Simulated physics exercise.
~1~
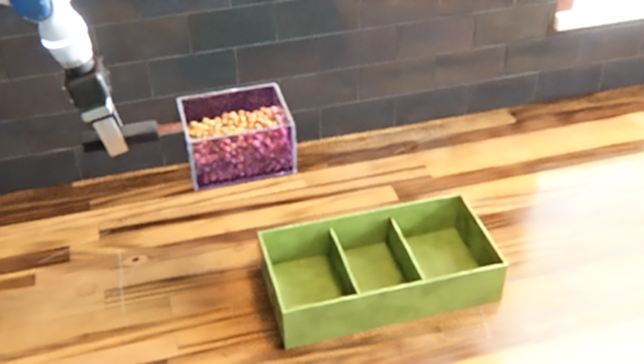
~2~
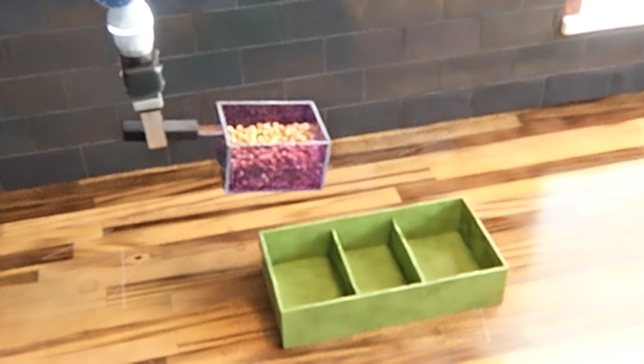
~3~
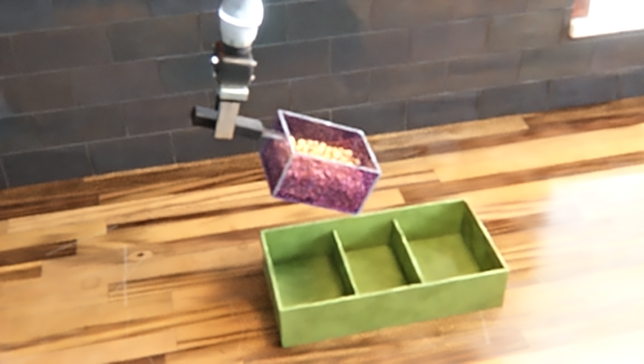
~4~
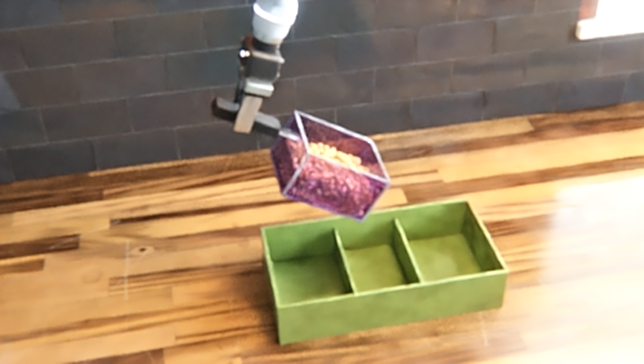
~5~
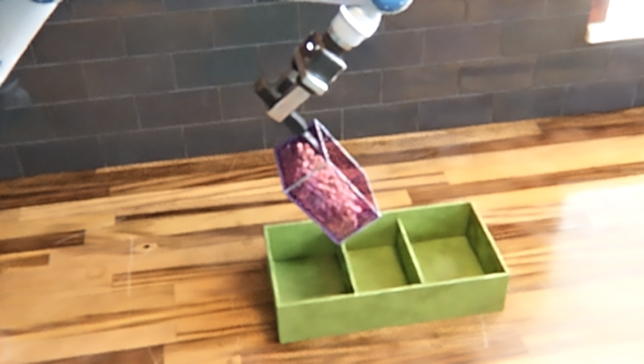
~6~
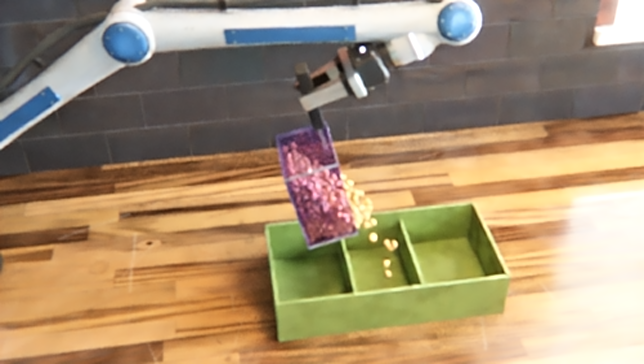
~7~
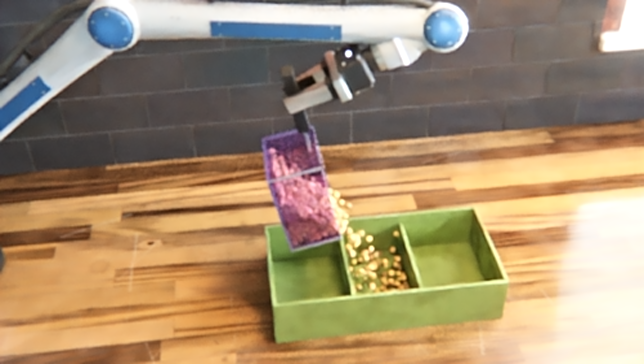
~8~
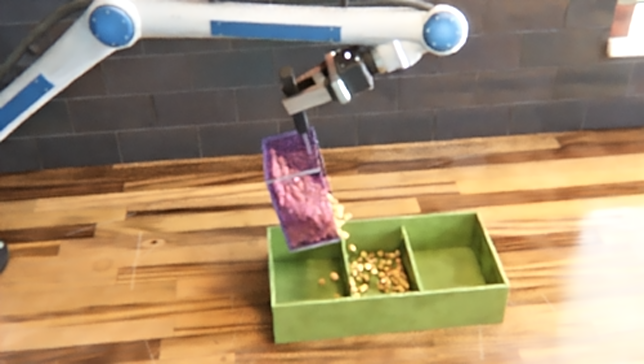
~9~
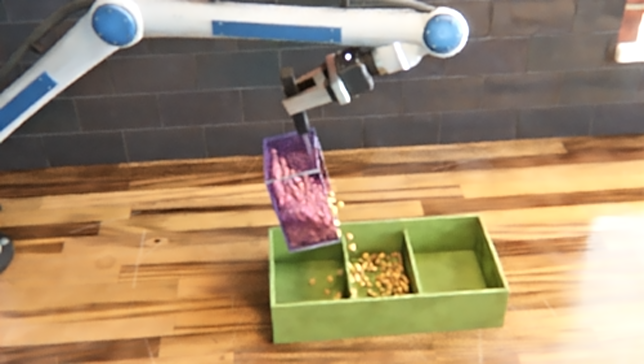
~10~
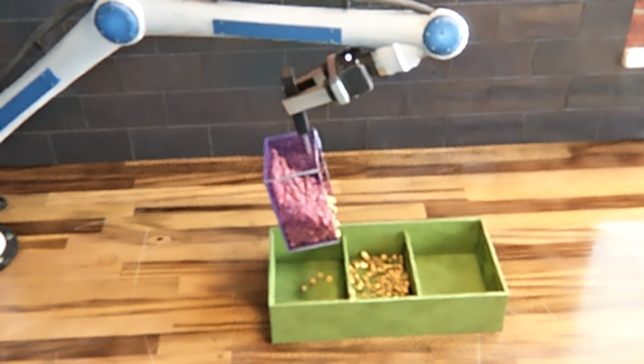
A robot arm carries a clear, purple-tinted box of dried chickpeas to the right over a green three-part crate and tips it steeply, spilling some into the middle part and a few into the left one, then holds the box tilted with much of the load still inside.
